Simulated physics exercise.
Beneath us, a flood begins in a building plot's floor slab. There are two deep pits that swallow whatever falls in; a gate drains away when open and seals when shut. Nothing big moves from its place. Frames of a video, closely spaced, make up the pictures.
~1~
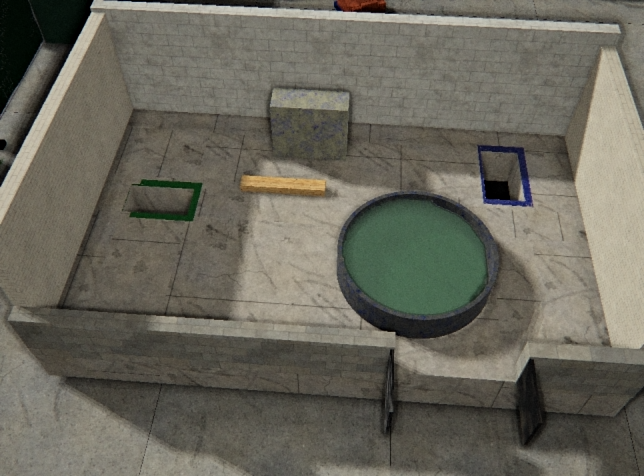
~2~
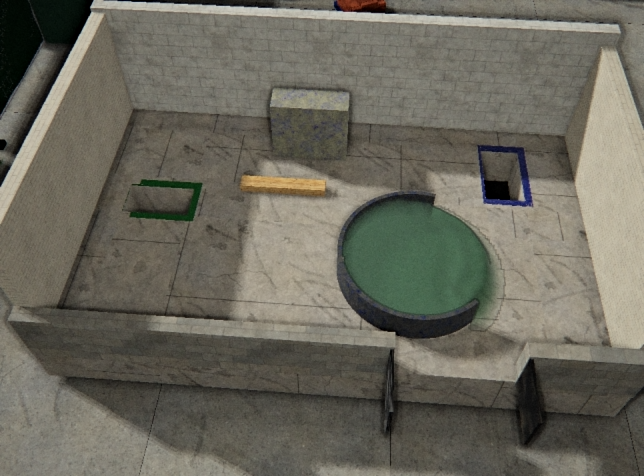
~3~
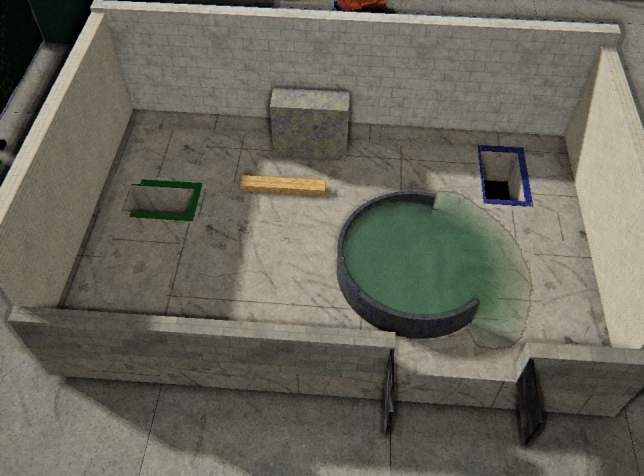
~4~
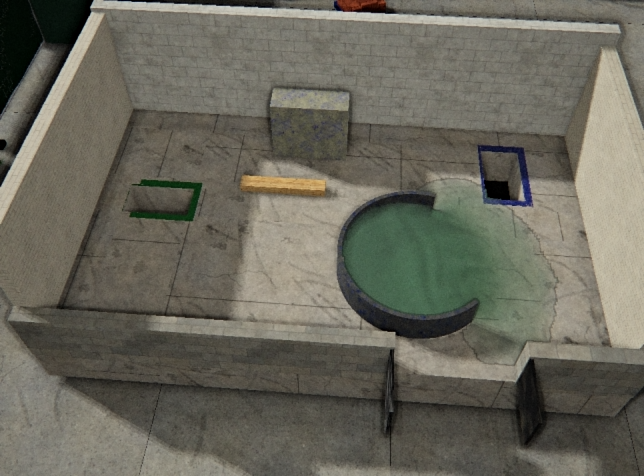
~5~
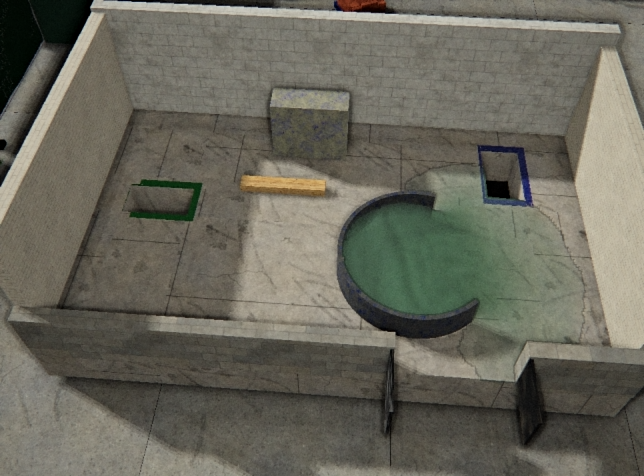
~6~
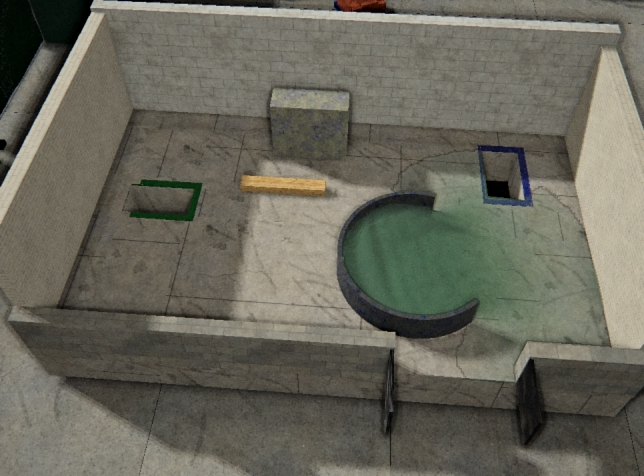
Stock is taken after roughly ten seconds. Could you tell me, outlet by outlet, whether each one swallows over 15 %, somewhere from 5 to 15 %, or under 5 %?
Sure: The gate swallows from 5 to 15 %, the green pit swallows under 5 %, the blue pit swallows over 15 %.
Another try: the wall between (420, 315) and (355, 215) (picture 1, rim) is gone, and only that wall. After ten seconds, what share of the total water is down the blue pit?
The blue pit gets 0 per cent.
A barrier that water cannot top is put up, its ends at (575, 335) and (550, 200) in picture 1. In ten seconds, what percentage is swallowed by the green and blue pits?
I'd say the green pit takes roughly 0 %, the blue pit roughly 50 %.
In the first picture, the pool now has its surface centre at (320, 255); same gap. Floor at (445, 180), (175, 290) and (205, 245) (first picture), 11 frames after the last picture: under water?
In order: Inundated, then unflooded, then unflooded.
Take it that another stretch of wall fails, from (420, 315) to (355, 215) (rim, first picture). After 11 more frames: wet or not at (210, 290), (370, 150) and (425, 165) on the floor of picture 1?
Going point by point: Waterlogged, left unwetted, left unwetted.
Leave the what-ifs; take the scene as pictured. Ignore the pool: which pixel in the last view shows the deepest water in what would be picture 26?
My estimate is about (559, 148).
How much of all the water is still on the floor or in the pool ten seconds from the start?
Some 42 parts in a hundred have not run off.
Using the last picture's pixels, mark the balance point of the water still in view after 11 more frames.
Somewhere near (493, 262).
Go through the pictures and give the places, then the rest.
The first picture shows still water in the pool at (417, 254).
In the second picture, water pours out at (485, 254) and has run to a hidden place.
In the third picture, water pours out at (484, 256) and has run to a hidden place.
In the fourth picture, the front is at a hidden place, out from the gap at (484, 257).
In the fifth picture, the front is at a hidden place, out from the gap at (484, 257).
In the sixth picture, water pours out at (484, 257) and has run to (462, 155).
A moment on, water covers 20 % of the floor; the gate 0 %, the green pit 0 %, the blue pit 5 %.
Next, water covers 25 % of the floor; the gate 1 %, the green pit 0 %, the blue pit 9 %.
Then, water covers 30 % of the floor; the gate 1 %, the green pit 0 %, the blue pit 17 %.
Later, water covers 50 % of the floor; the gate 7 %, the green pit 0 %, the blue pit 34 %.
In the end, water covers 55 % of the floor; the gate 11 %, the green pit 0 %, the blue pit 47 %.
